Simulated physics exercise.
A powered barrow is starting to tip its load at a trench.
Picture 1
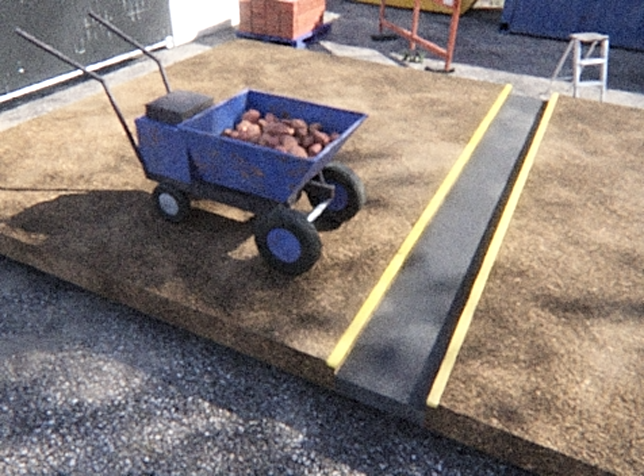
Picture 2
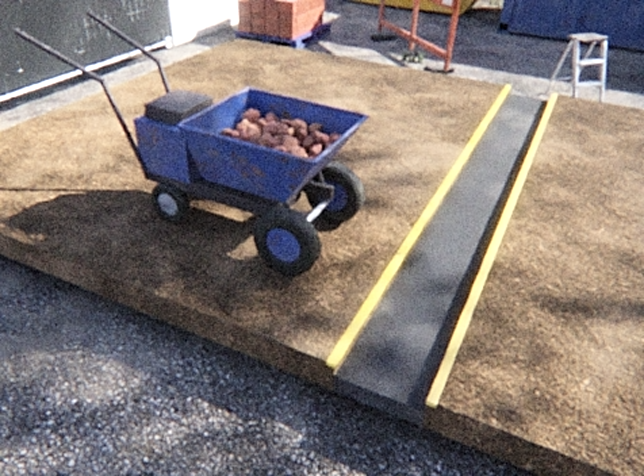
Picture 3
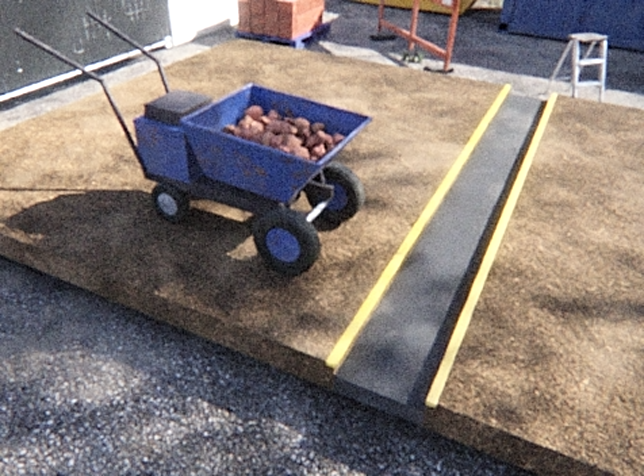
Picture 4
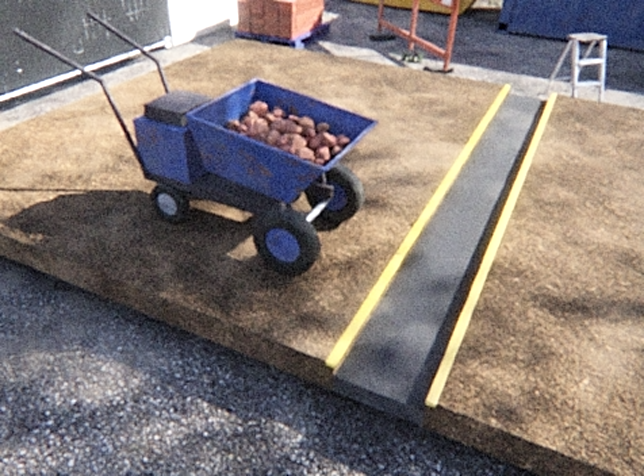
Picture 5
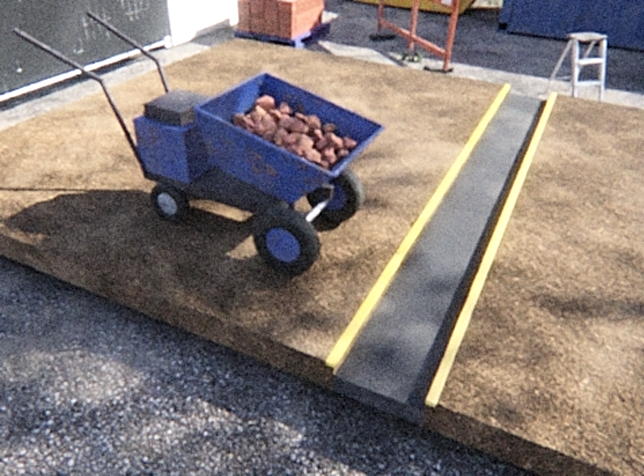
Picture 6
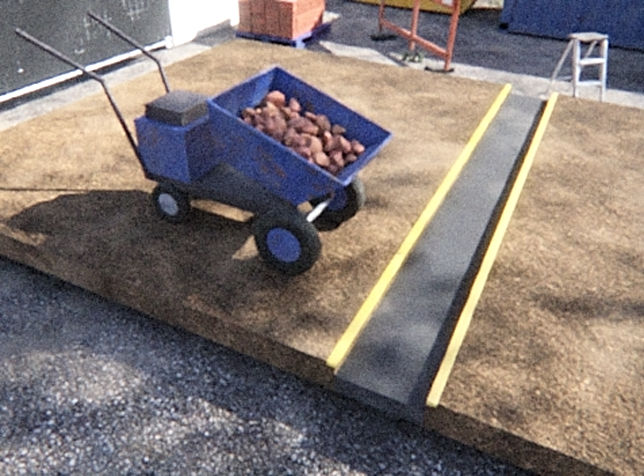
A blue powered barrow loaded with reddish rubble standing beside a yellow-edged trench, its skip gradually tilting forward to the right.
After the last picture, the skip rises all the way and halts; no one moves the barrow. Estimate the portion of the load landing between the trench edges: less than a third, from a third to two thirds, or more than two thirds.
Alright, so the trench is left with a share exceeding two thirds.
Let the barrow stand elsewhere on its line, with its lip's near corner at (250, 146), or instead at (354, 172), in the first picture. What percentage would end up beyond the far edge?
About 0 percent the first time, about 20 percent the second.
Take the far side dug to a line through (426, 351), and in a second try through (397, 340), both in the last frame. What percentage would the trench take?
I'd expect close to 70 in a hundred and then close to 40 in a hundred.
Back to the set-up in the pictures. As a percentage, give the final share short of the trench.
About 0 per cent.
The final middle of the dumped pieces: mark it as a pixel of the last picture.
Around (429, 285).
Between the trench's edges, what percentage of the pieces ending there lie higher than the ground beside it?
Estimate: Around 40 %.
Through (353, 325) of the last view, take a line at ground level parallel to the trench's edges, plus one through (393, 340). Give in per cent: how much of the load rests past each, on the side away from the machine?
Near 80 % and near 50 %, in that order.
Shortly afterwards, skip tipped steeply; the whole lot in the skip.
Next, skip tipped right over; the bulk in the skip; near a quarter in or heaped over the trench; only a few falling.
Some moments later, skip tipped right over; near a quarter in the skip; the bulk in or heaped over the trench; only a few beyond it.
In the end, skip tipped right over; near a quarter in the skip; the bulk in or heaped over the trench; only a few beyond it.
